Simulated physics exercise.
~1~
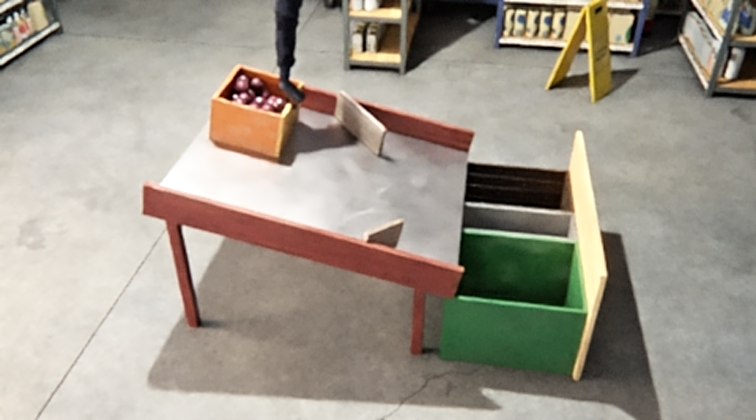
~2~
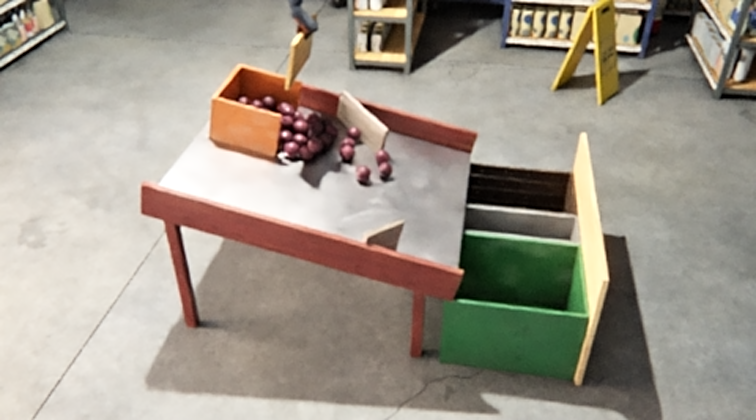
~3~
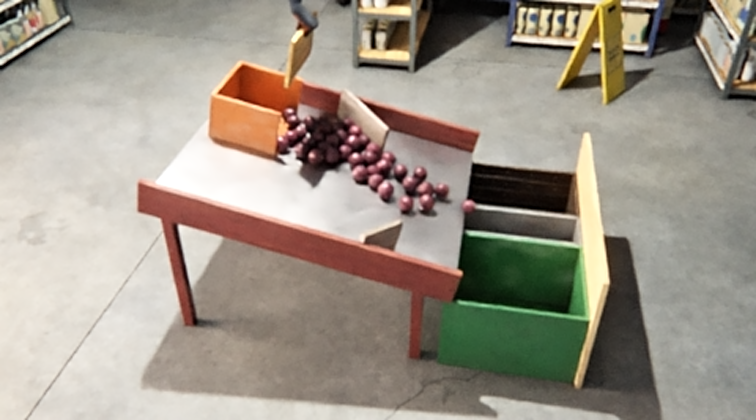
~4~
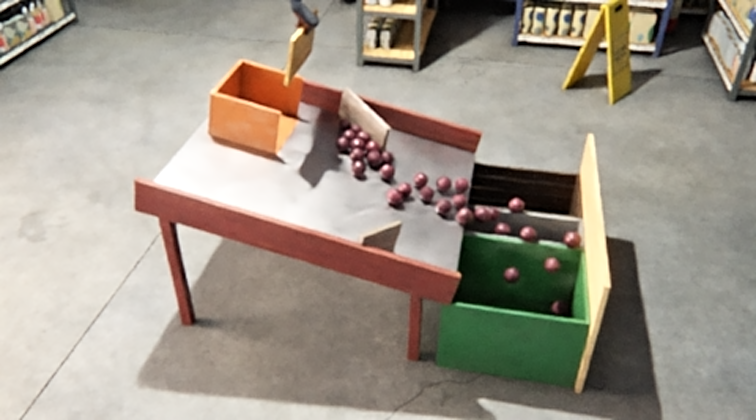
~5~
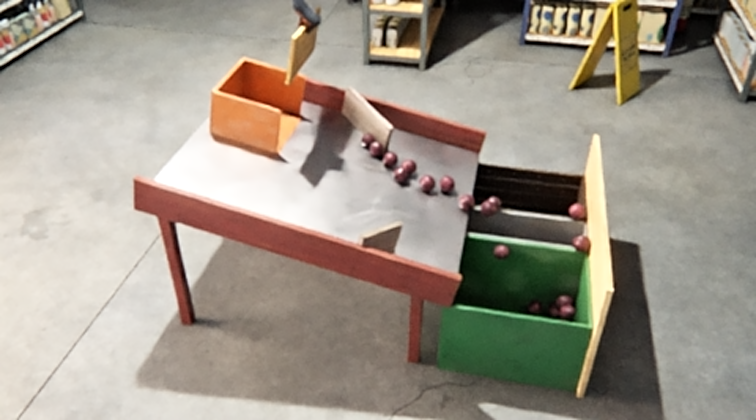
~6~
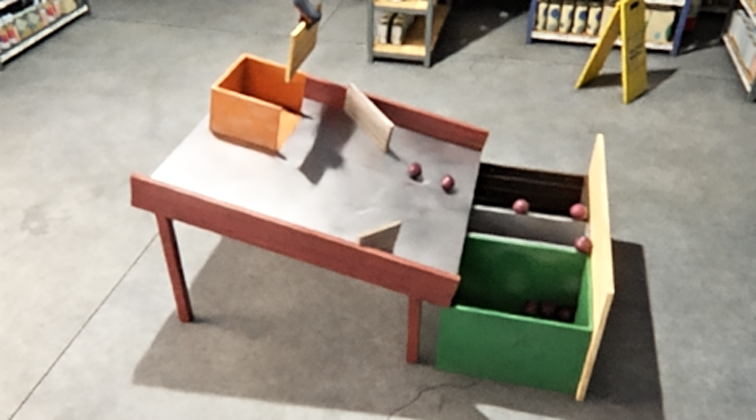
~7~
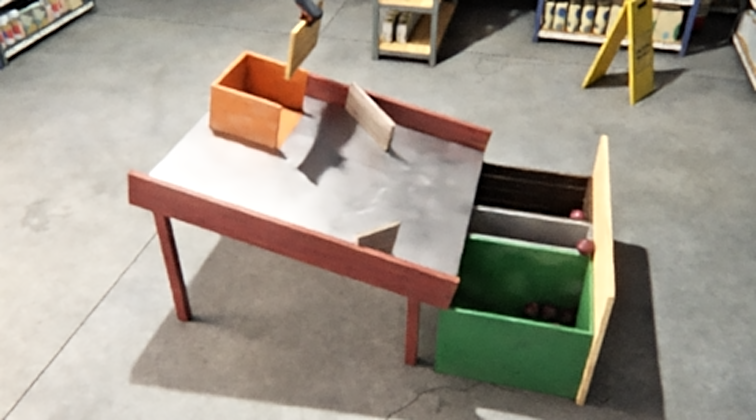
Red onions spilling from an orange pen as its gate lifts, rolling down a sloping table past angled boards into bins below.
